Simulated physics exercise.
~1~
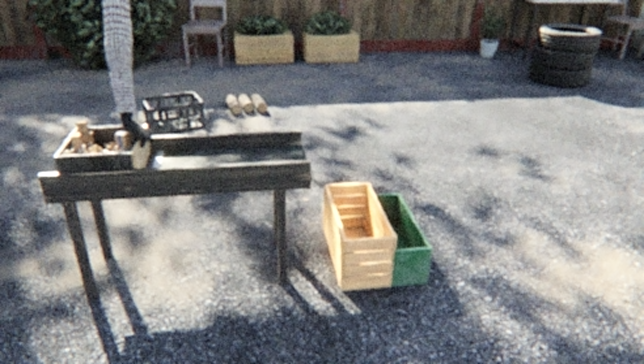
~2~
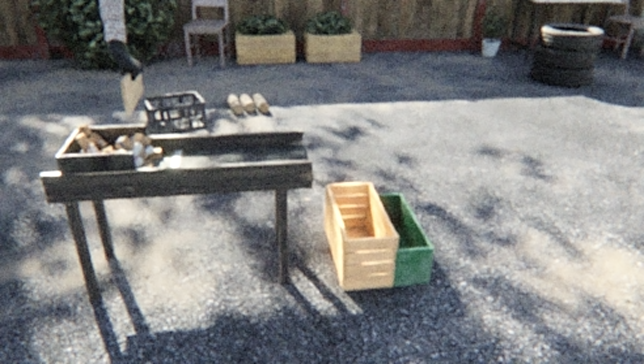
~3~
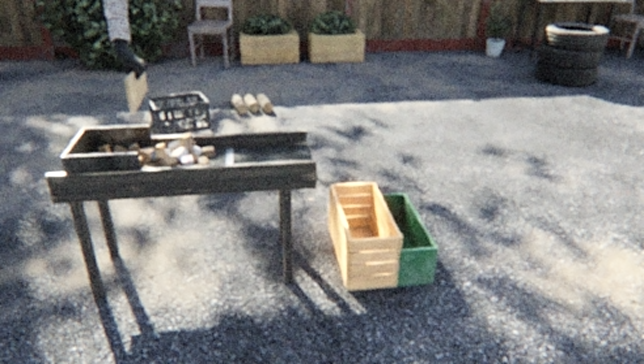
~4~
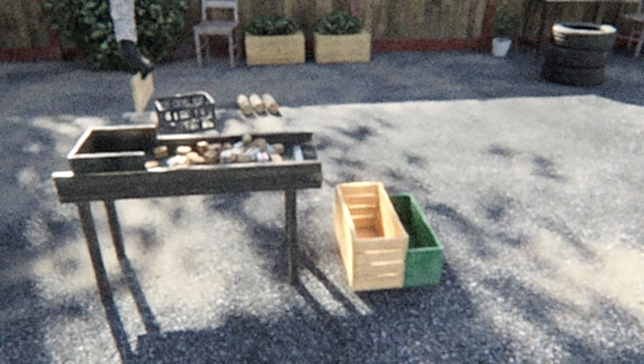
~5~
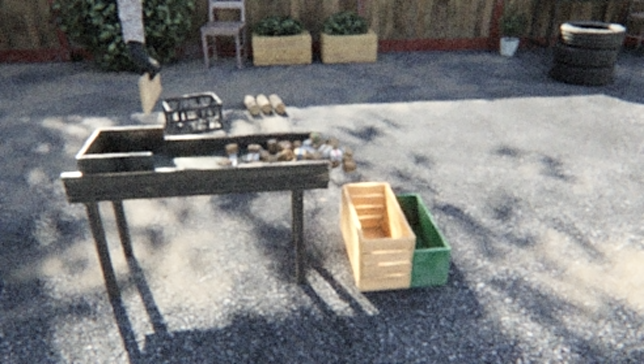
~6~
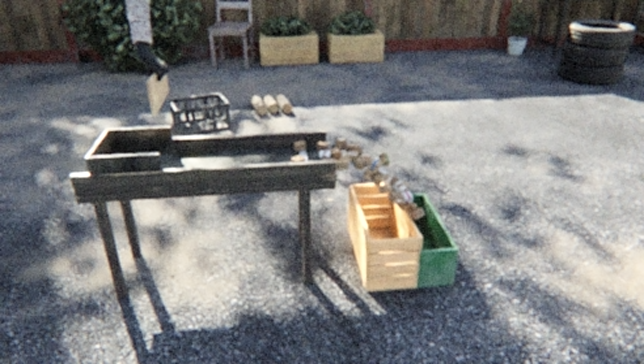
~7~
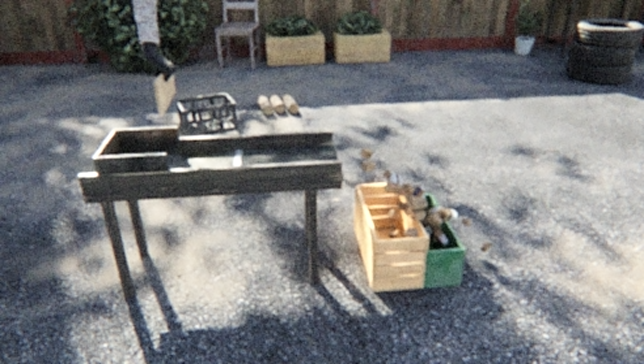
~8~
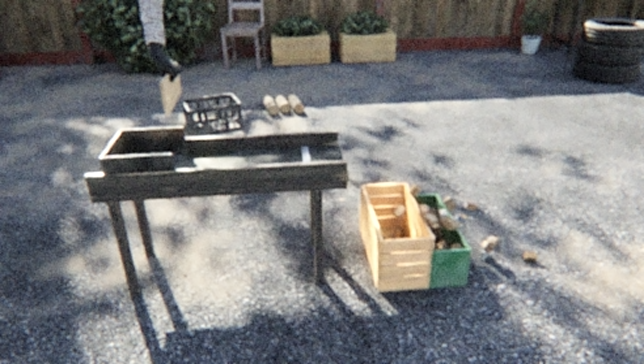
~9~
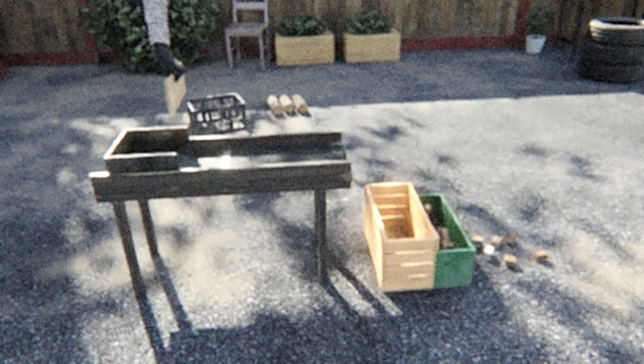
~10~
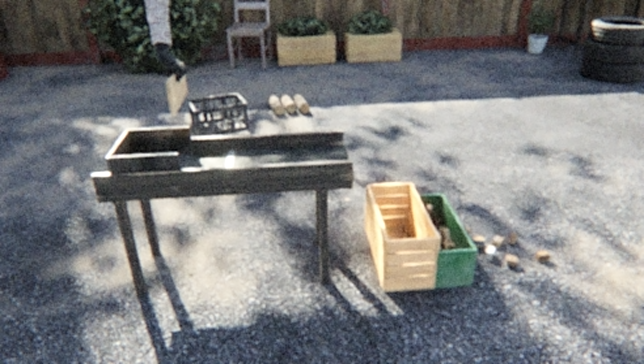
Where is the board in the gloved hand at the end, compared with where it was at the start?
At the start it stands down at the right end of the black pen, closing it off. By the end it has been lifted clear and is held up above the pen.
